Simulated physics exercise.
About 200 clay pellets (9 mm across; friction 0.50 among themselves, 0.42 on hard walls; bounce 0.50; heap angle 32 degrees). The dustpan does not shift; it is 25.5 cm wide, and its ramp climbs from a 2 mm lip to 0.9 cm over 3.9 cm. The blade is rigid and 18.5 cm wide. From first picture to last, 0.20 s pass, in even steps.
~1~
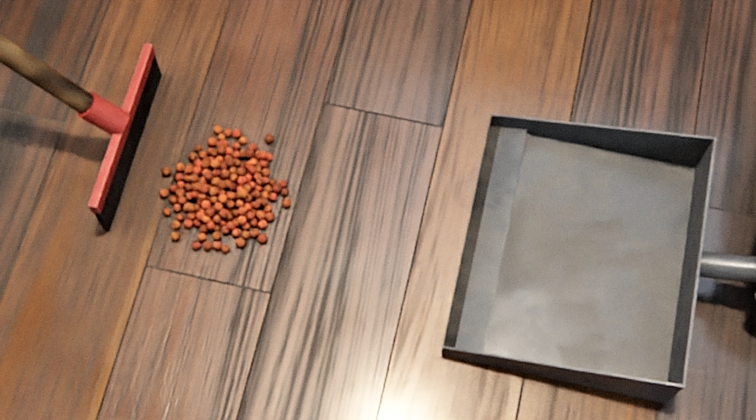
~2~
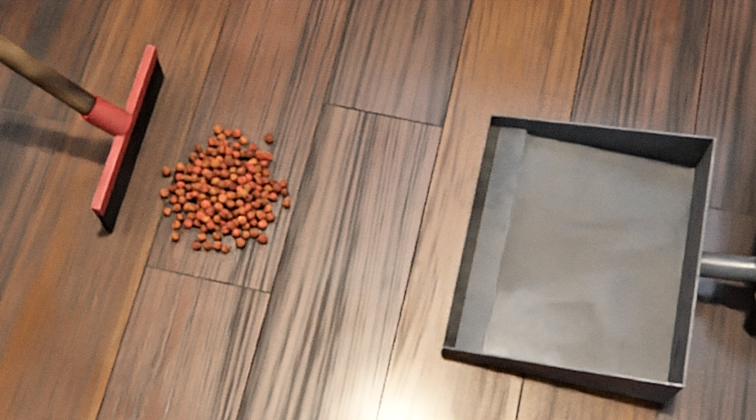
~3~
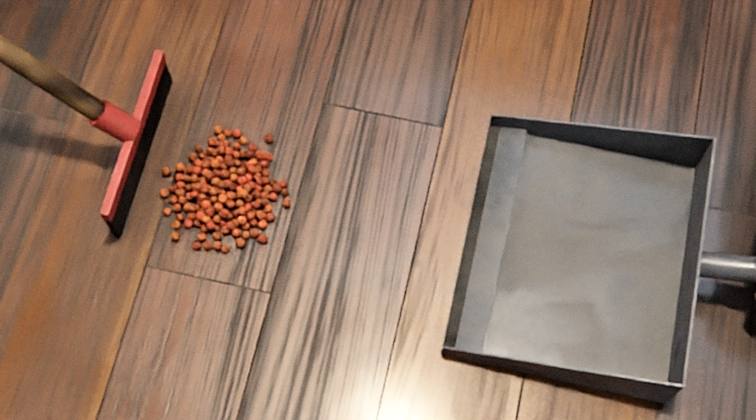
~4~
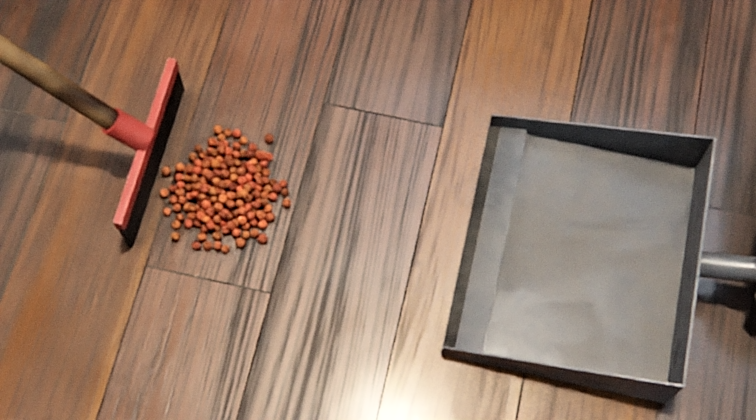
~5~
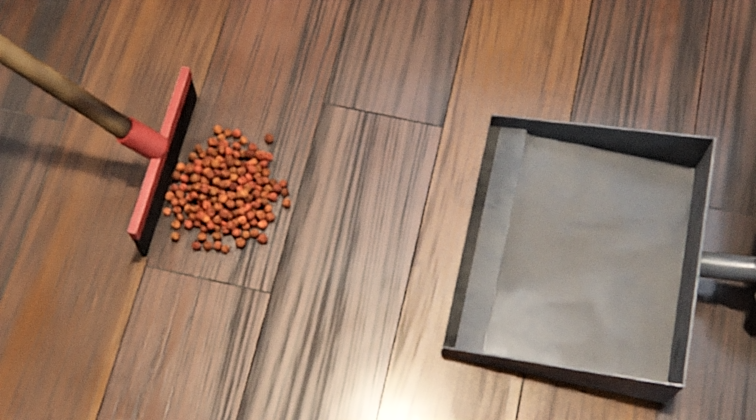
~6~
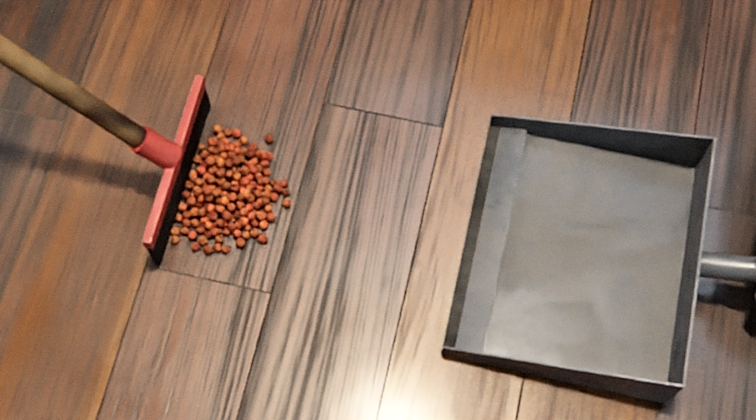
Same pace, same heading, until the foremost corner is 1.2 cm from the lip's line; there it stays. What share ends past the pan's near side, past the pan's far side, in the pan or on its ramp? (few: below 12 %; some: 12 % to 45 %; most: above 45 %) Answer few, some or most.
Near side some, far side few, pan some.
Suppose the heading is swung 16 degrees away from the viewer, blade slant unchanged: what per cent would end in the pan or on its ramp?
In that case some 60 per cent.
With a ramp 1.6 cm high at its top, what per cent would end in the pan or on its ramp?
Then about 35 per cent.
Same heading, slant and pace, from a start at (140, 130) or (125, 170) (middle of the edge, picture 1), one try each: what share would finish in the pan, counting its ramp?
Some 40 and 25 per cent.
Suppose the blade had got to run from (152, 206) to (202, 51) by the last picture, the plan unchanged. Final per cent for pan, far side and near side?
Pan 35, far 5, near 0.
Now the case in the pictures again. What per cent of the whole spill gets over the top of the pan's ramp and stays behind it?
Some 10 per cent.
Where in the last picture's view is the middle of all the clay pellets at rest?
Near (460, 289).
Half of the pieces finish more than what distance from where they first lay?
Some 28 cm.
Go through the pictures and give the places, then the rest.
The first picture shows blade from (96, 208) to (149, 53), moved 0.0 cm, 0 of the pieces shifted so far; middle of the pieces at (226, 194); pan at (593, 262).
The second picture shows blade from (99, 210) to (152, 54), moved 0.4 cm, 0 of the pieces shifted so far; middle of the pieces at (226, 194).
The third picture shows blade from (108, 215) to (160, 60), moved 1.4 cm, 0 of the pieces shifted so far; middle of the pieces at (226, 194).
The fourth picture shows blade from (121, 224) to (173, 67), moved 3.1 cm, 0 of the pieces shifted so far; middle of the pieces at (226, 194).
The fifth picture shows blade from (135, 234) to (187, 76), moved 4.8 cm, 5 of the pieces shifted so far; middle of the pieces at (226, 194).
The sixth picture shows blade from (149, 243) to (200, 84), moved 6.6 cm, 91 of the pieces shifted so far; middle of the pieces at (230, 196); pan at (593, 262).
Then, 0.35 s after the last picture, middle of the blade 16 cm from the lip; 0 % over the lip, far side 0 %, near side 5 %.
Then, 0.58 s after the last picture, middle of the blade 7 cm from the lip; 0 % over the lip, far side 0 %, near side 10 %.
Then, 0.92 s after the last picture, middle of the blade 1 cm from the lip; 35 % over the lip, far side 0 %, near side 15 %.
In the end, near side 15 %, far side 0 %, pan 35 %, in front of the lip or behind the blade 45 %.
